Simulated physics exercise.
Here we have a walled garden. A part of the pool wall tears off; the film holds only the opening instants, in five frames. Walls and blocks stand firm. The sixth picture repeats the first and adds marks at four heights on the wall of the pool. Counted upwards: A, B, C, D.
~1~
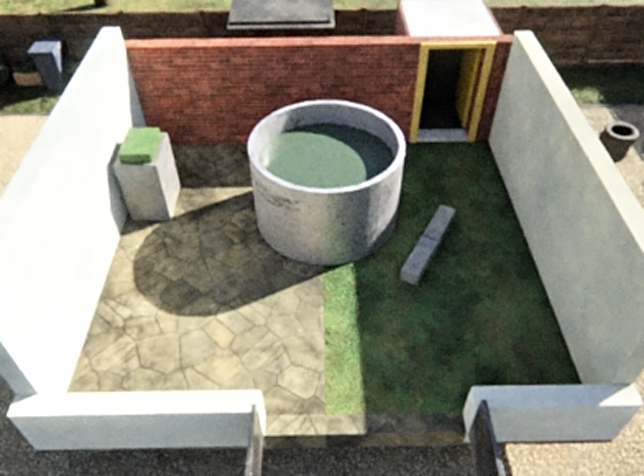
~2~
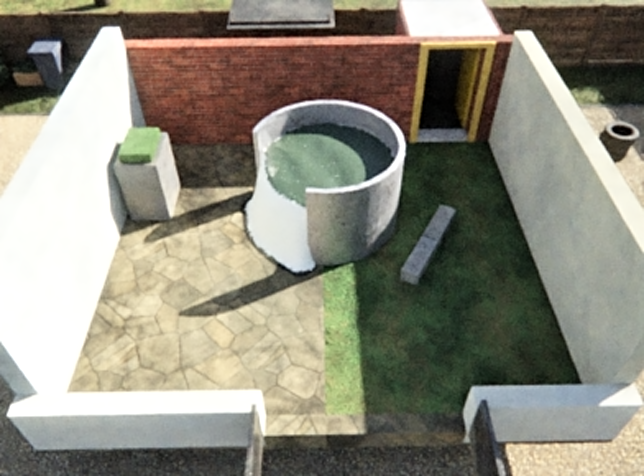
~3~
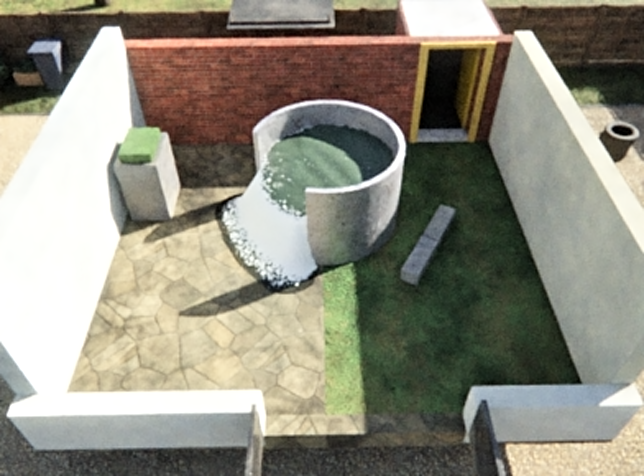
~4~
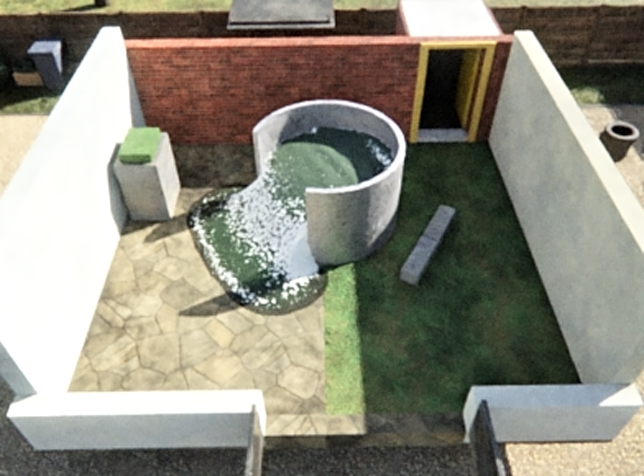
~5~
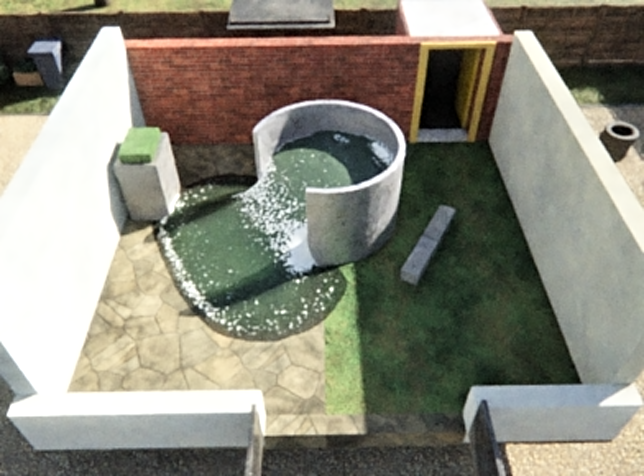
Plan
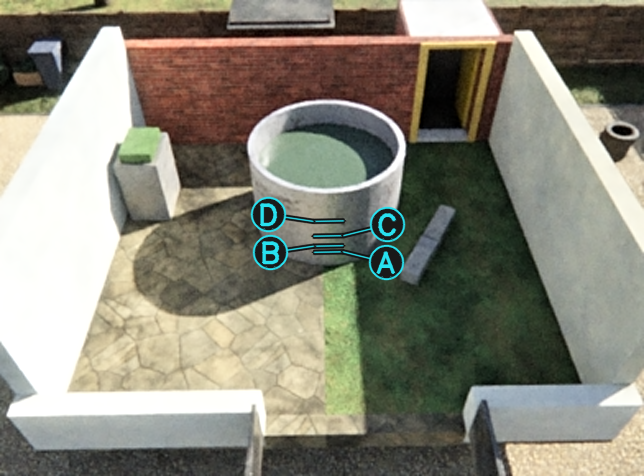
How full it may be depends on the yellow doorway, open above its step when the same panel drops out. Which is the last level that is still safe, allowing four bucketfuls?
That is line D.
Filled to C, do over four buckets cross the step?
No.
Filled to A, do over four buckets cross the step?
No.
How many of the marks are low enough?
All of them.
On the marked copy, A at (328, 252); B at (328, 245); C at (328, 235); D at (328, 221); from the bottom up A, B, C, D.
If A is chosen, nothing gets over.
If B is chosen, nothing gets over.
If C is chosen, nothing gets over.
If D is chosen, a splash gets over, under a bucket.
